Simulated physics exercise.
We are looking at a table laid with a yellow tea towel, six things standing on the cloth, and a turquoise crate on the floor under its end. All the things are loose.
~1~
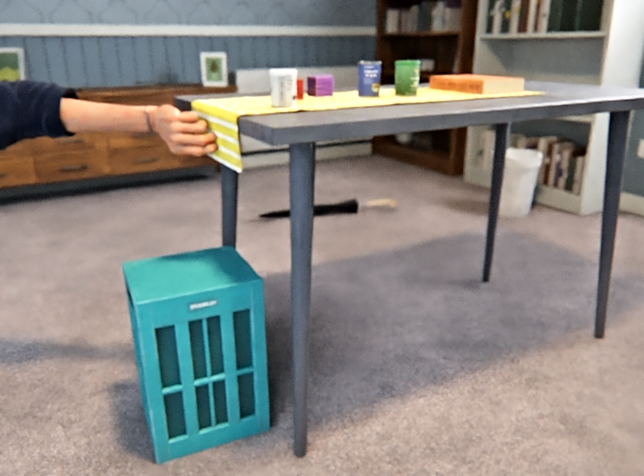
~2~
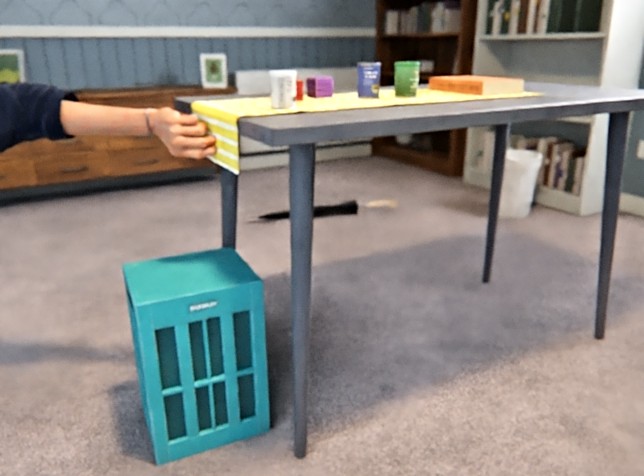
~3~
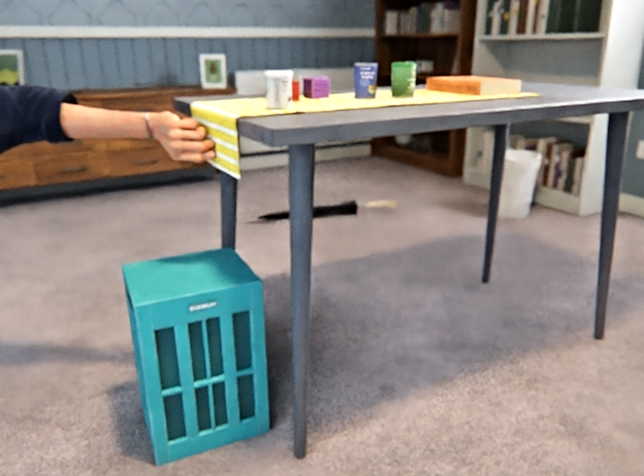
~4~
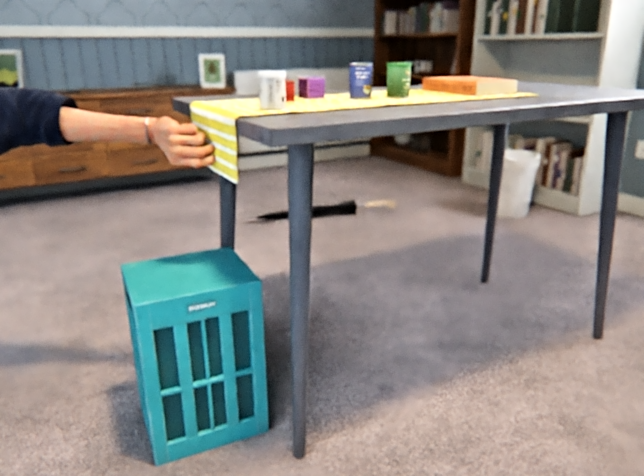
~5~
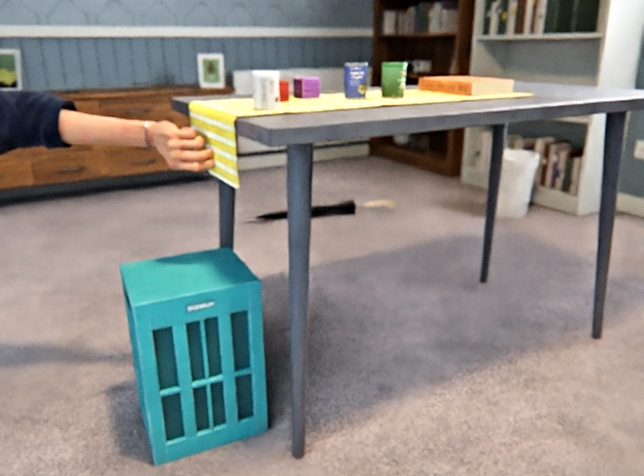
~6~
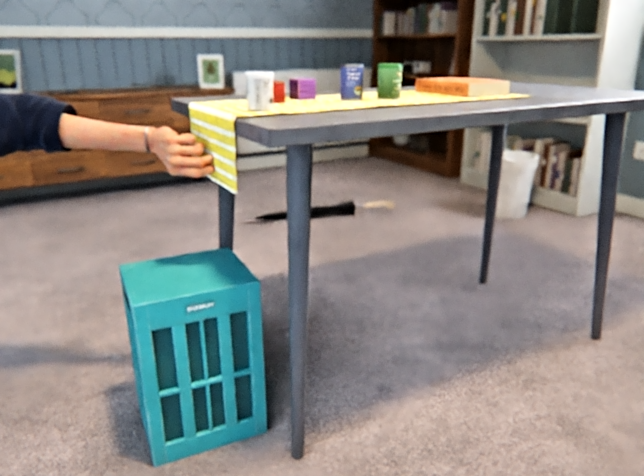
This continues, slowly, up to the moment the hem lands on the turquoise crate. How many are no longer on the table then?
It carries off two.
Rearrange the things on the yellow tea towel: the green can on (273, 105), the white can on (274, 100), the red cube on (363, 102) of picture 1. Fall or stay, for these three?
The green can goes over, the white can goes over, the red cube holds on.
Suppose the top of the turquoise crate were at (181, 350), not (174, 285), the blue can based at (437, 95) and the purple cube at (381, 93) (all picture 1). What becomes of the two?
The blue can stays on, the purple cube keeps its place on top.
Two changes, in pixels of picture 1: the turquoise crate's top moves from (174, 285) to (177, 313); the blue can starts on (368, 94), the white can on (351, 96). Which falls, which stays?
The blue can holds on, the white can goes over.
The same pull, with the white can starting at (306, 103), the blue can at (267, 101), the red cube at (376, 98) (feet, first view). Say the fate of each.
The white can comes down, the blue can drops off, the red cube holds on.
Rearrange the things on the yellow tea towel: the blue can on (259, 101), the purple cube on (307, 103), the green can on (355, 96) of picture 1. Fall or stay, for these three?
The blue can drops off, the purple cube falls, the green can survives.
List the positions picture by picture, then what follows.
In the first picture, hem (242, 172); white can (283, 70); red cube (291, 79); purple cube (320, 76); blue can (369, 62); green can (408, 61); top of the crate (174, 285).
In the second picture, hem (239, 174); white can (283, 72).
In the third picture, hem (240, 178); red cube (287, 81).
In the fourth picture, hem (238, 183); purple cube (311, 78); top of the crate (172, 286).
In the fifth picture, hem (239, 188); blue can (356, 64).
In the sixth picture, hem (237, 194); white can (259, 73); red cube (272, 82); purple cube (302, 79); blue can (352, 64); green can (390, 64).
Soon after, hem near (215, 200); all still up.
Then, hem near (215, 222); white can gone.
Further on, hem on the crate; white can gone.
At rest, hem on the crate; white can and red cube gone. The answer is two.
